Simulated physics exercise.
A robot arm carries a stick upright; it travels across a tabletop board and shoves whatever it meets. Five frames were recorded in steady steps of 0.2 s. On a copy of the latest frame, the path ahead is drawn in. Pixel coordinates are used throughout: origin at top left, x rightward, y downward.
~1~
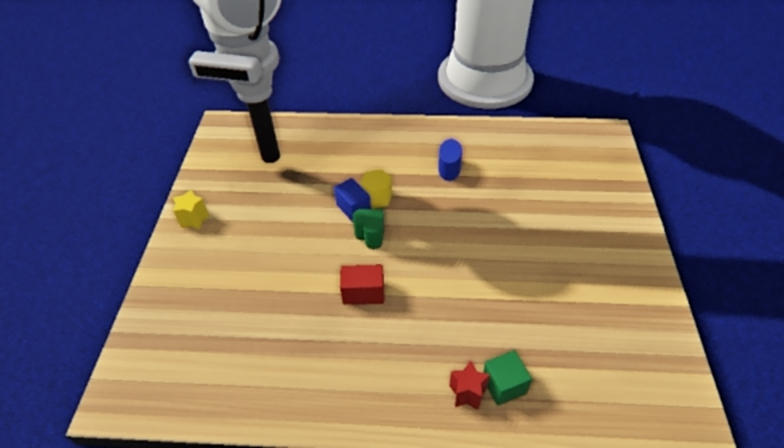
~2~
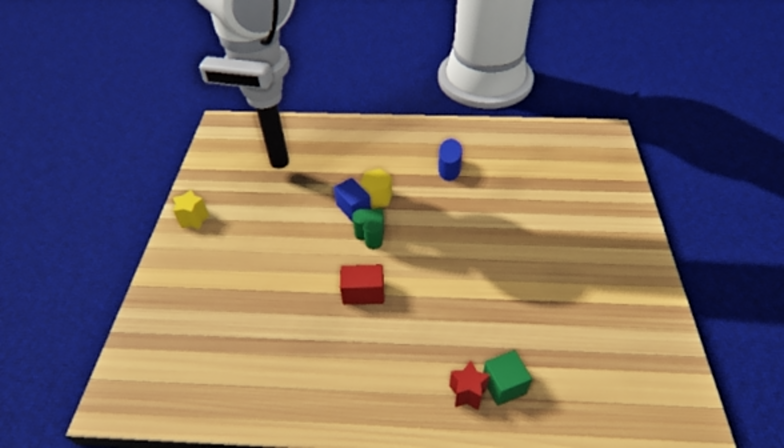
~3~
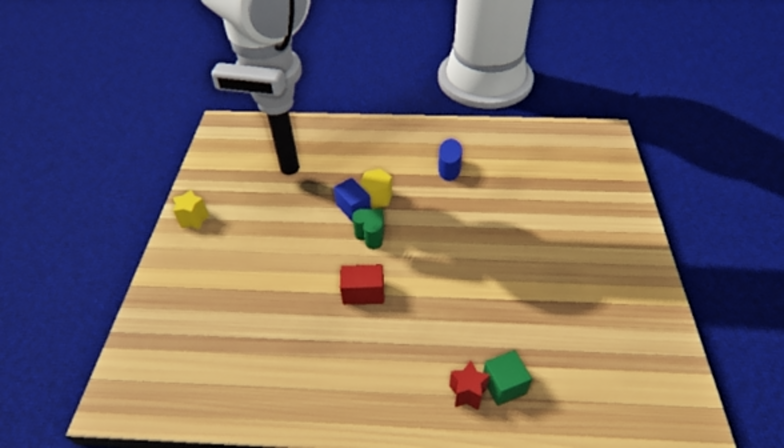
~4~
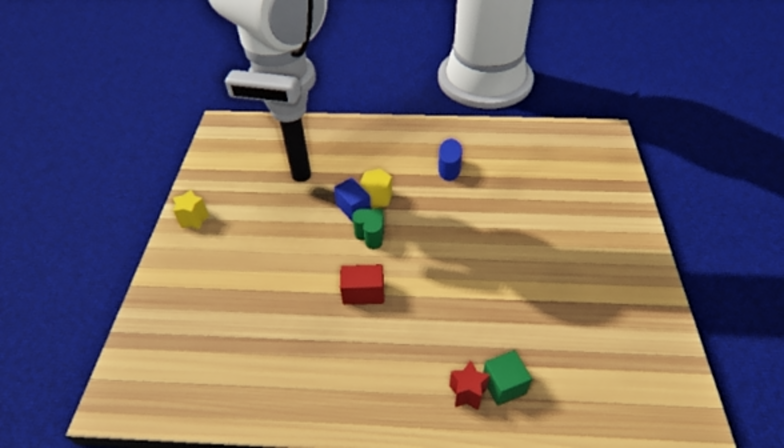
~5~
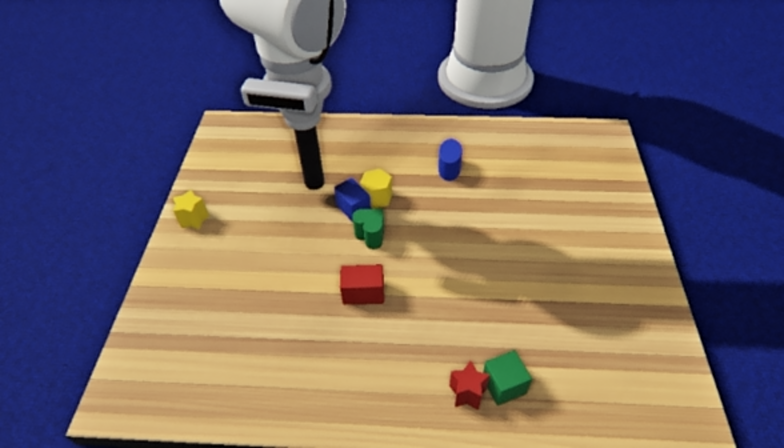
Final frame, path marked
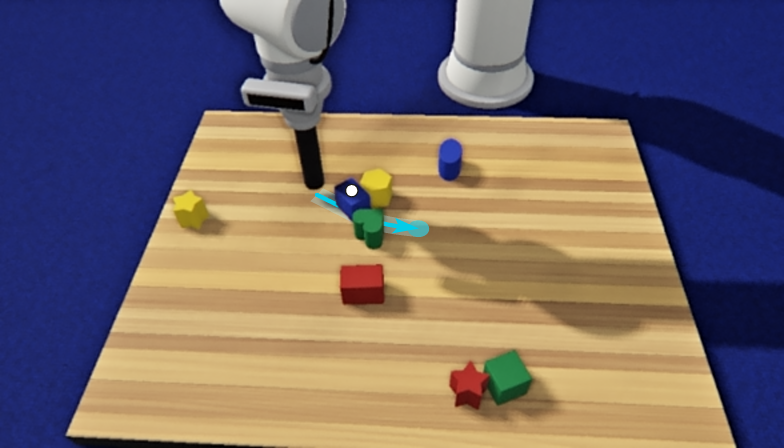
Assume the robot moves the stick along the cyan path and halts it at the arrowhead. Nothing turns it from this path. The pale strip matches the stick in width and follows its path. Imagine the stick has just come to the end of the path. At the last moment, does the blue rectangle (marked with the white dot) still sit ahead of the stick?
Short answer: Yes.
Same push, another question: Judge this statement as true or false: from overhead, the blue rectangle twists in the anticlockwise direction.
That statement is accurate.
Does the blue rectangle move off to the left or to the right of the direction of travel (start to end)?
It moves left.
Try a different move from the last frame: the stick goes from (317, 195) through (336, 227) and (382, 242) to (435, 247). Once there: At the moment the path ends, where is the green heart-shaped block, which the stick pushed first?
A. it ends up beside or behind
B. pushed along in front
Letter B.
Drawn move, from (317, 195) via (363, 217), ending at (418, 229); the dot is on the blue rectangle.
On the path given first. One third of the way, stick at (346, 199); blue rectangle at (371, 198), turned 30° anticlockwise; green heart-shaped block at (371, 221).
Two thirds of the way, stick at (380, 213); blue rectangle at (408, 206), turned 50° anticlockwise; green heart-shaped block at (372, 222), turned 15° clockwise; yellow six-sided block at (378, 179).
At the end, stick at (419, 218); blue rectangle at (447, 209), turned 60° anticlockwise; green heart-shaped block at (372, 222), turned 15° clockwise; yellow six-sided block at (378, 179).
